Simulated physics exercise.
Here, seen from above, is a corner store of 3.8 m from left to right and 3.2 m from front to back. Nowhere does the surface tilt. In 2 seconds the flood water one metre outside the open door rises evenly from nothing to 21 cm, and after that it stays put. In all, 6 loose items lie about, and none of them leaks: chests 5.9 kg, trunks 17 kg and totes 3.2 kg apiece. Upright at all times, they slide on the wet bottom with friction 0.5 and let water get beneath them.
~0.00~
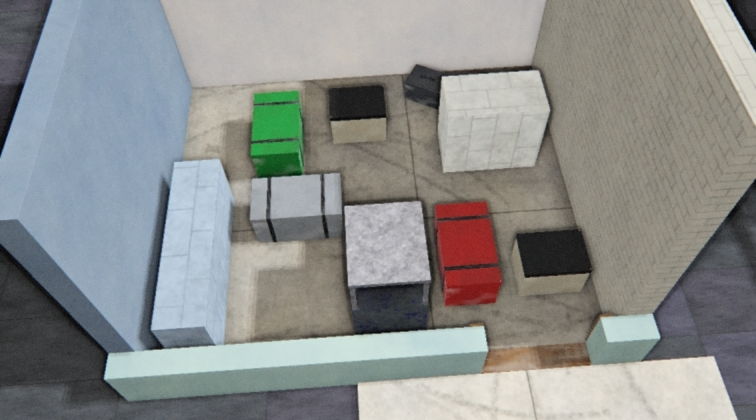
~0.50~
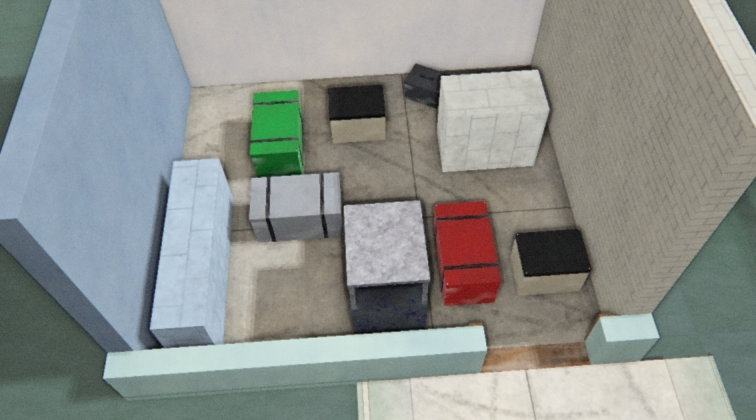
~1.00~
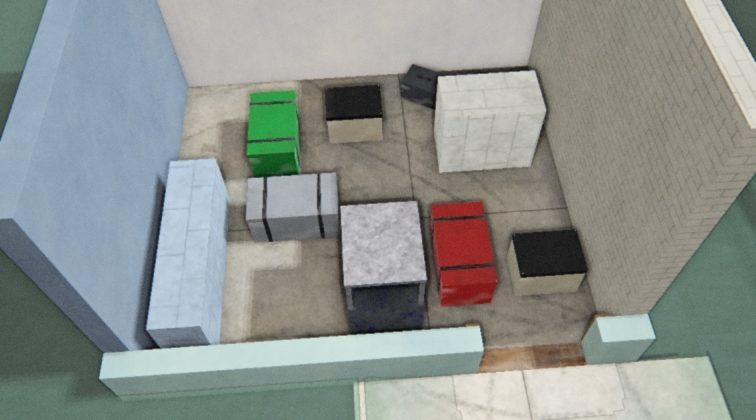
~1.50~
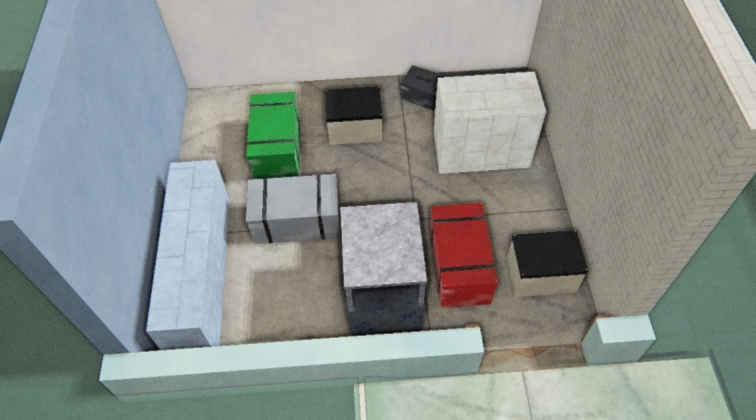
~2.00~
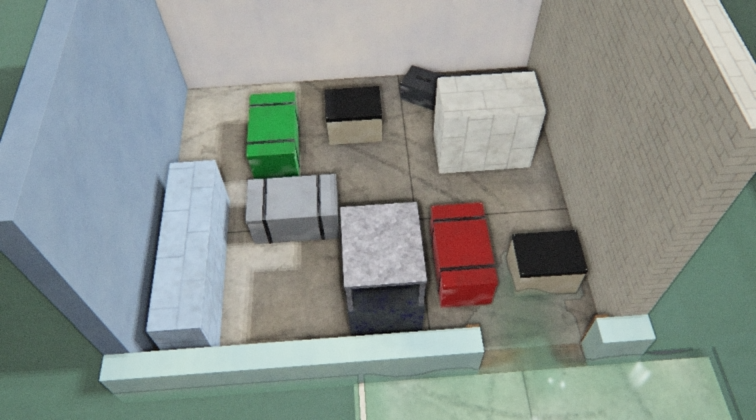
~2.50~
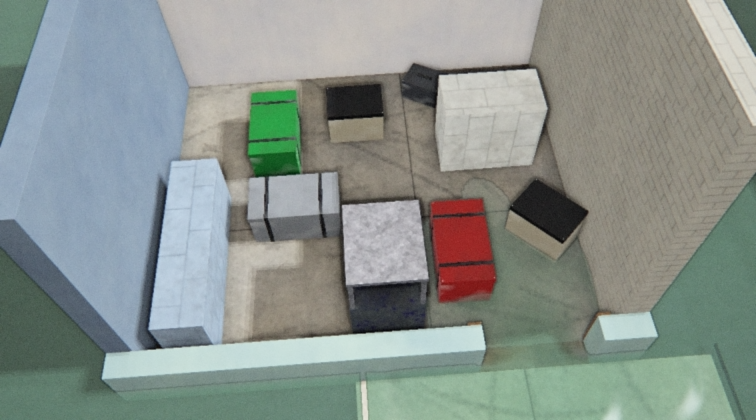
In a corner store, water enters the front doorway, then the right black-topped box turns slightly.
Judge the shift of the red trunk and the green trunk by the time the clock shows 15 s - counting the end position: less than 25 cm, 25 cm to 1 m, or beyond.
First the red trunk, which goes far off, then the green trunk, which moves somewhat.
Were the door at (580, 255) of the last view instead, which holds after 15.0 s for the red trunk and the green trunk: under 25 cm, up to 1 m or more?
The red trunk drifts well away and the green trunk goes a bit.
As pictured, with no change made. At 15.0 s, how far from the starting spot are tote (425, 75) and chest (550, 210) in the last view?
Respectively 200 and 50 centimetres.
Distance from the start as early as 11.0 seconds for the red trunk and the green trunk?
Roughly 200 and 60 cm by then.
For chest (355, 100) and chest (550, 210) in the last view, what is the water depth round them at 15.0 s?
Roughly 14 and 14 cm.
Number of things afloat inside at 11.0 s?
At that time, 6.
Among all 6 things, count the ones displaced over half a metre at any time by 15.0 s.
That comes to 6.
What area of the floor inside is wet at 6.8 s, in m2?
About 10.0 m2.
After 3.5 s the red trunk is near (427, 195), 0.6 m from its start, aground; the green trunk is near (273, 121), 0.0 m from its start, aground; 1 afloat.
After 6.8 s the red trunk is near (302, 106), 2.1 m from its start, afloat; the green trunk is near (229, 122), 0.4 m from its start, aground; 4 afloat.
After 11.0 s the red trunk is near (302, 114), 2.0 m from its start, afloat; the green trunk is near (206, 103), 0.7 m from its start, afloat; 6 afloat.
After 15.0 s the red trunk is near (282, 79), 2.5 m from its start, afloat; the green trunk is near (317, 110), 0.4 m from its start, afloat; 6 afloat.
